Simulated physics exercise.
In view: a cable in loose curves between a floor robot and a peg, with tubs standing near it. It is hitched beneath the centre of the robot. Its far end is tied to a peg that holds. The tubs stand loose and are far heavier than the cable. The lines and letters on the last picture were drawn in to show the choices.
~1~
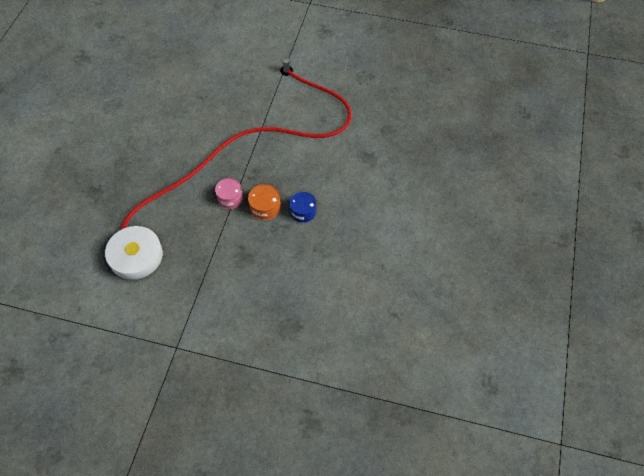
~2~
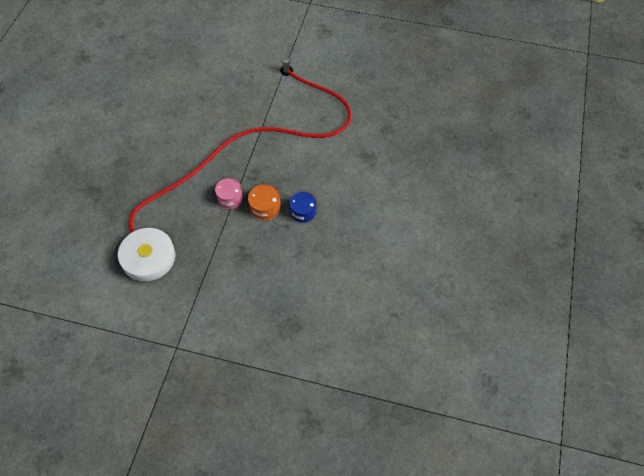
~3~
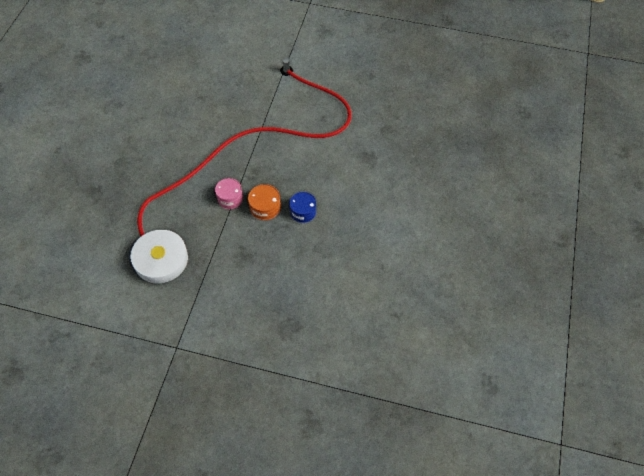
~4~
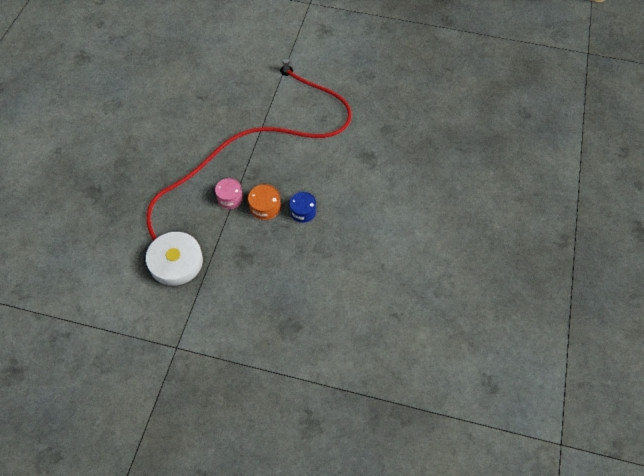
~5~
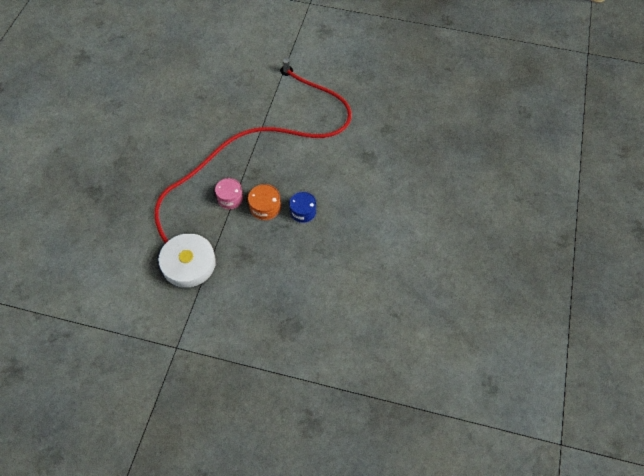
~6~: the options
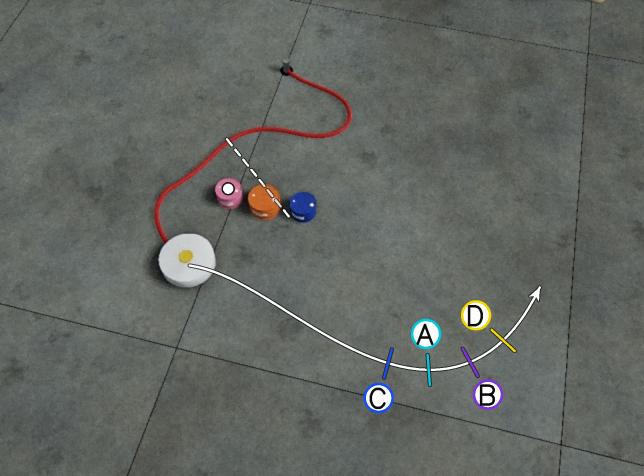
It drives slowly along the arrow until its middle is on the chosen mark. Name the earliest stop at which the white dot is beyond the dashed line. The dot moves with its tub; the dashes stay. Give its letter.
Mark B.
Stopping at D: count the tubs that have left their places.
By then, three.
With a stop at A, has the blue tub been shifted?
No.
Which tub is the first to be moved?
The pink tub.
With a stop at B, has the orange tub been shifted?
Yes.
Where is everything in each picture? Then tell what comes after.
The first frame shows orange tub (265, 202); blue tub (303, 207); pink tub (229, 194).
The second frame shows robot (147, 255); orange tub (265, 202).
The third frame shows robot (160, 257); pink tub (229, 194).
The fourth frame shows robot (175, 259); orange tub (265, 202).
The fifth frame shows robot (188, 261); pink tub (229, 194); peg (286, 66); orange tub (265, 202).
On the marked copy, A at (429, 370); B at (470, 362); C at (388, 363); D at (503, 340); the dashed line at (257, 176); the route from (189, 265) via (372, 358) to (540, 287); the white dot at (228, 189).
With B. Early on, robot (280, 304); pink tub (229, 194).
Further on, robot (377, 356); pink tub (229, 194).
At the end, robot (472, 359); orange tub (280, 200); blue tub (307, 208); pink tub (272, 178); the dot on the pink tub is over the dashed line.
As for the rest, A leaves the dotted tub short, at (247, 187); C leaves the dotted tub short, at (229, 194); D does it too, but is farther than needed.
